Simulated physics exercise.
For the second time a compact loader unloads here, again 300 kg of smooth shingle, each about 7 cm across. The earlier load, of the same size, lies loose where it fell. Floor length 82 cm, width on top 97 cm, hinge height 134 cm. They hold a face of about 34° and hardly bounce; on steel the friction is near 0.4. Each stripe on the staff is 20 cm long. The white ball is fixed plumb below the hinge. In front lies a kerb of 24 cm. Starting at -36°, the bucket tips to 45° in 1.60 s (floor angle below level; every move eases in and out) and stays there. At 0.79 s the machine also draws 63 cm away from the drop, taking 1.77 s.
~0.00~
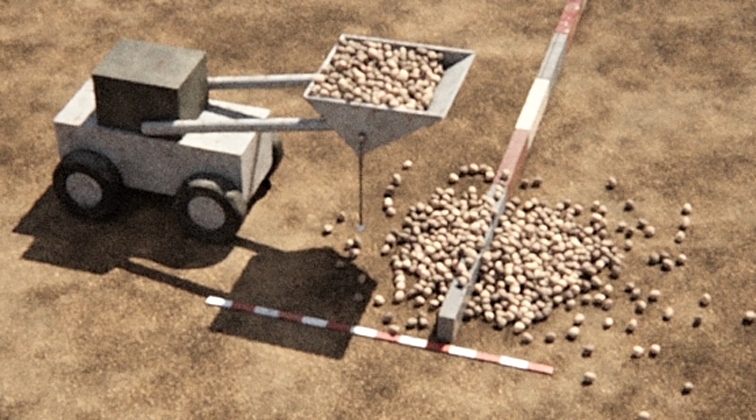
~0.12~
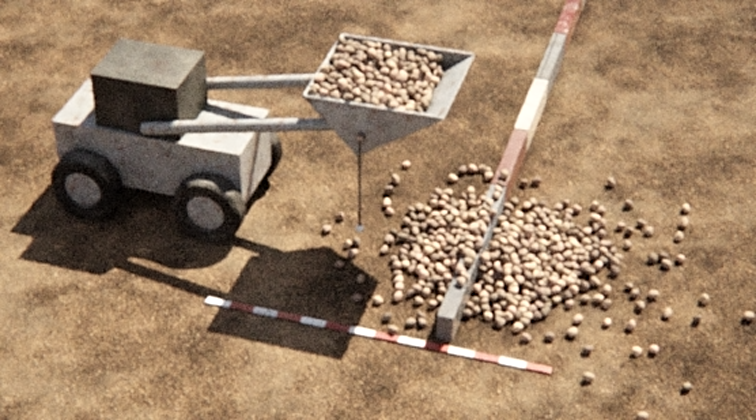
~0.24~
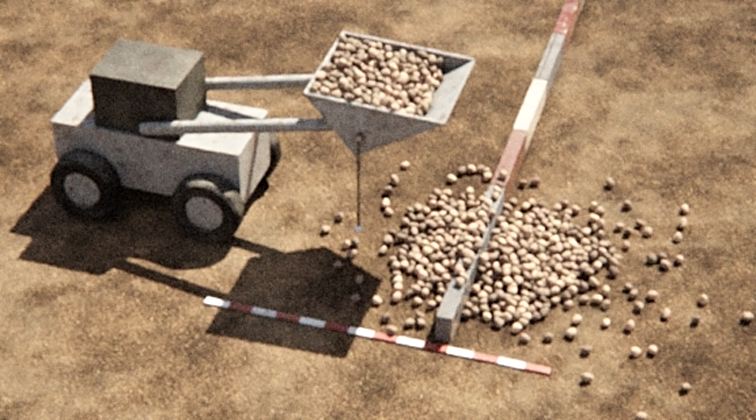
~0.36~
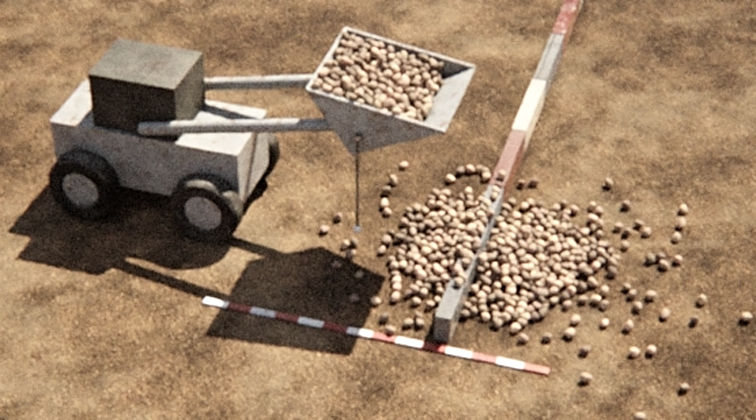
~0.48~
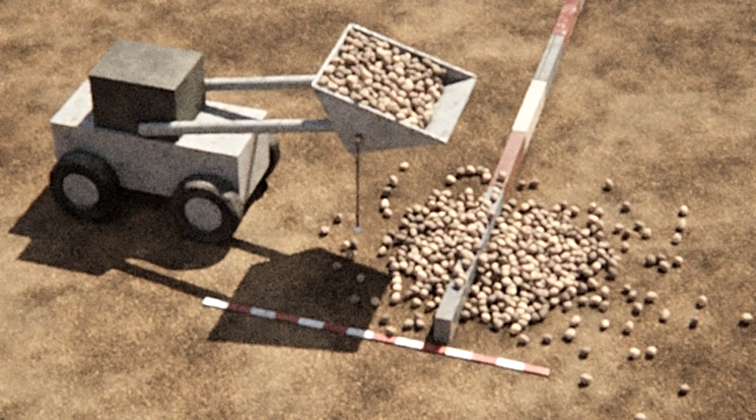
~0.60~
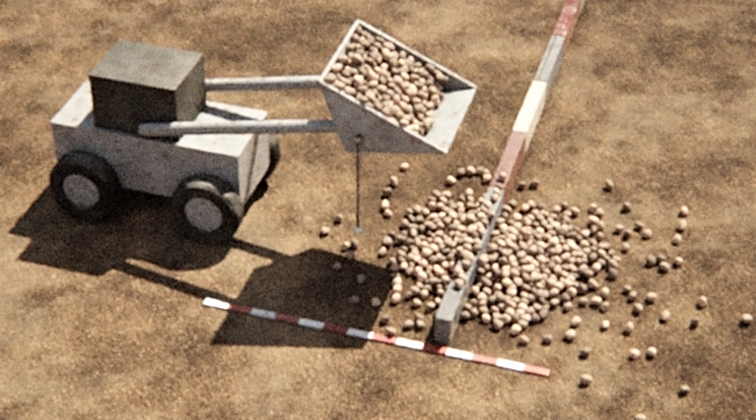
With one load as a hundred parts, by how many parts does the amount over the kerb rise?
Close to 3 parts in a hundred.
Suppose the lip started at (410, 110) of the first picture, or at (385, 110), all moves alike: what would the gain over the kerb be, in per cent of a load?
About 0 and 0 per cent.
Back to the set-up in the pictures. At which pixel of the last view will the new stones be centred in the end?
Around (430, 236).
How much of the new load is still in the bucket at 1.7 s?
It holds some 5 per cent.
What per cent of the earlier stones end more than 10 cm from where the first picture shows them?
About 10 per cent.
After 1.2 s the floor is at 32°; in per cent of one load, 83 in the bucket, 59 on this side of the kerb, 59 over the kerb; the foremost stones are at (687, 316).
After 1.7 s the floor is at 45°; in per cent of one load, 6 in the bucket, 133 on this side of the kerb, 61 over the kerb; the foremost stones are at (687, 316).
After 3.0 s the floor is at 45°; in per cent of one load, 0 in the bucket, 139 on this side of the kerb, 62 over the kerb; the foremost stones are at (687, 316).
After 5.5 s the floor is at 45°; in per cent of one load, 0 in the bucket, 139 on this side of the kerb, 62 over the kerb; the foremost stones are at (687, 316). Net gain over the kerb, 3.
